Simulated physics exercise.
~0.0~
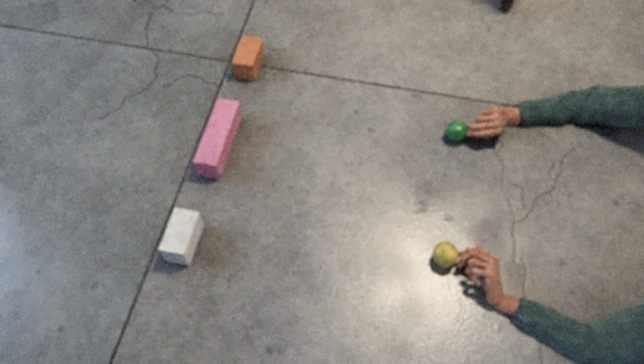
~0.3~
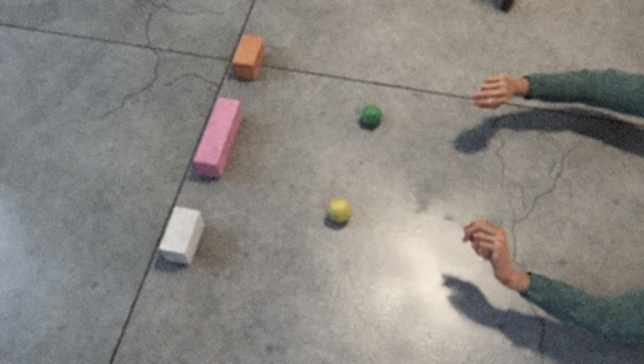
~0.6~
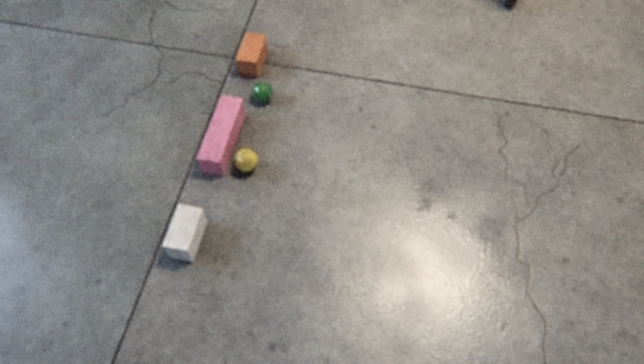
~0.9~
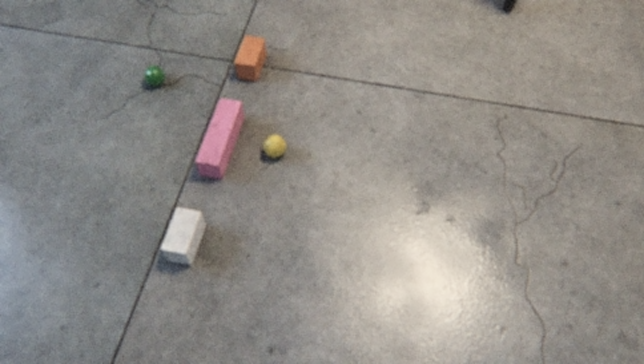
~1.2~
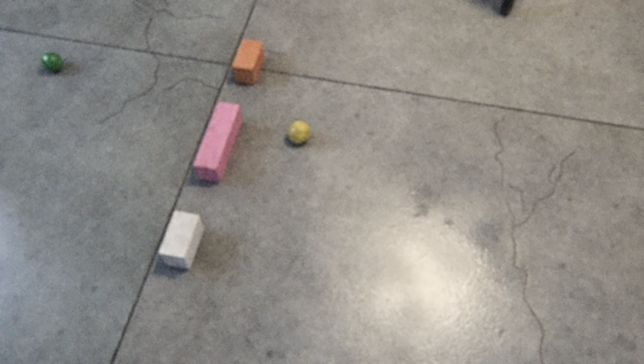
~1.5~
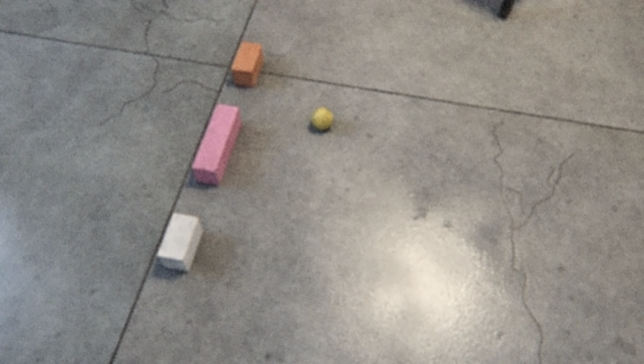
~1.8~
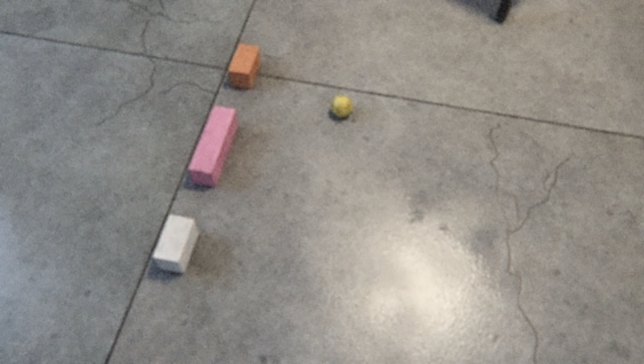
Two hands let go of a green ball and a yellow ball, which rolled left toward three blocks; the green one slipped between the orange and pink blocks and out of view, while the yellow one bounced off the pink block and rolled back right.
